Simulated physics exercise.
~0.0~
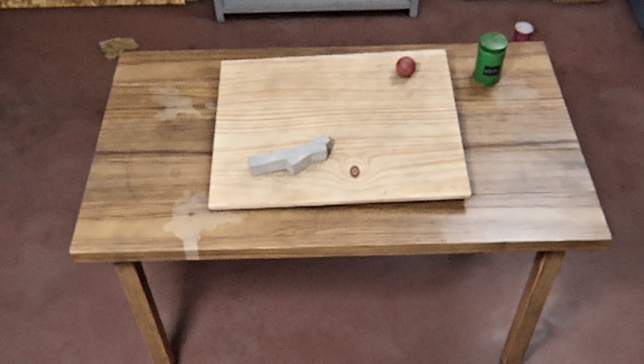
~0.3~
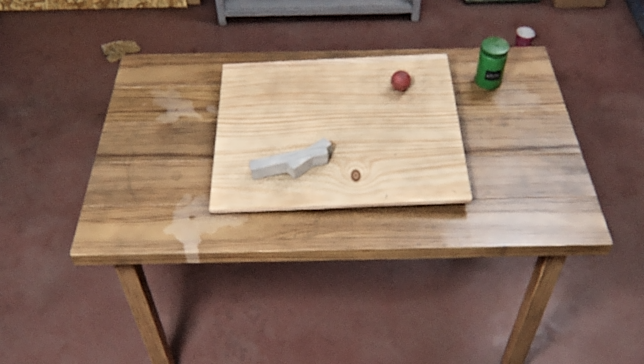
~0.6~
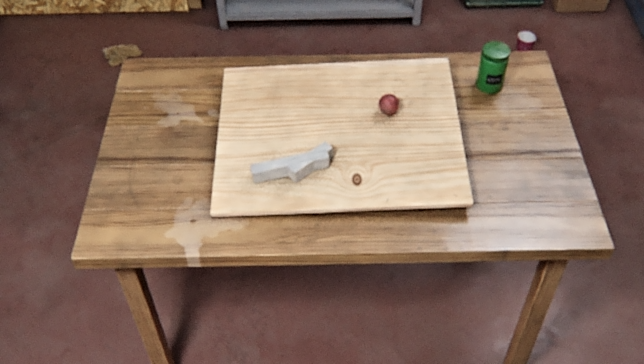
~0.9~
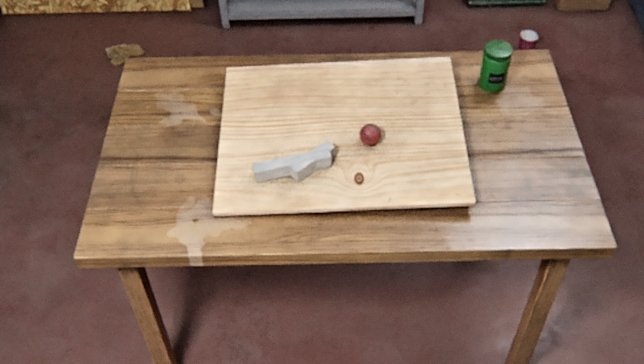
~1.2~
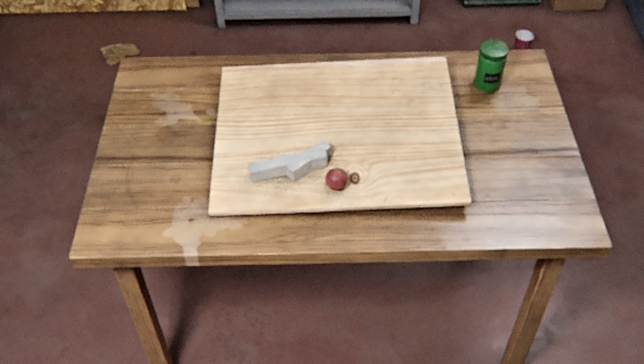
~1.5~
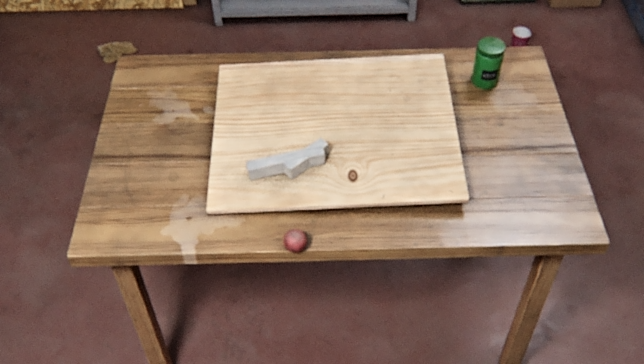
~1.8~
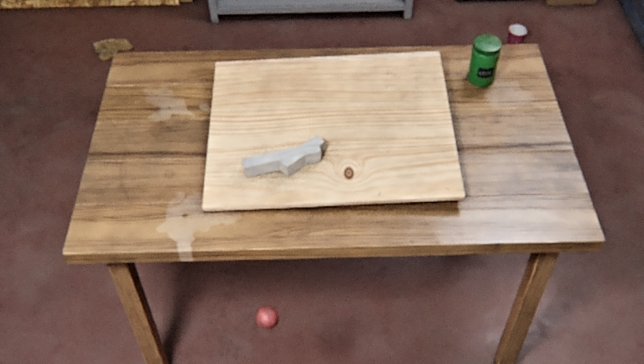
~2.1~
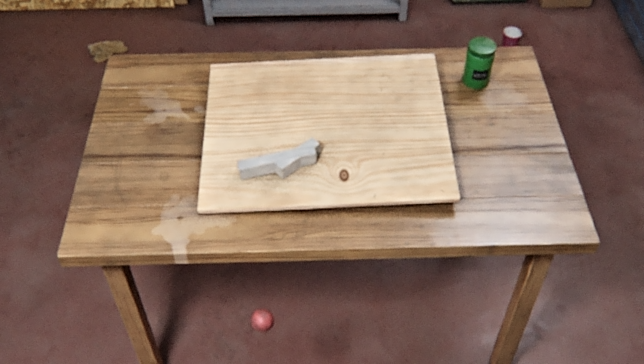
A tilted board sits still as a red ball rolls down off its near edge.
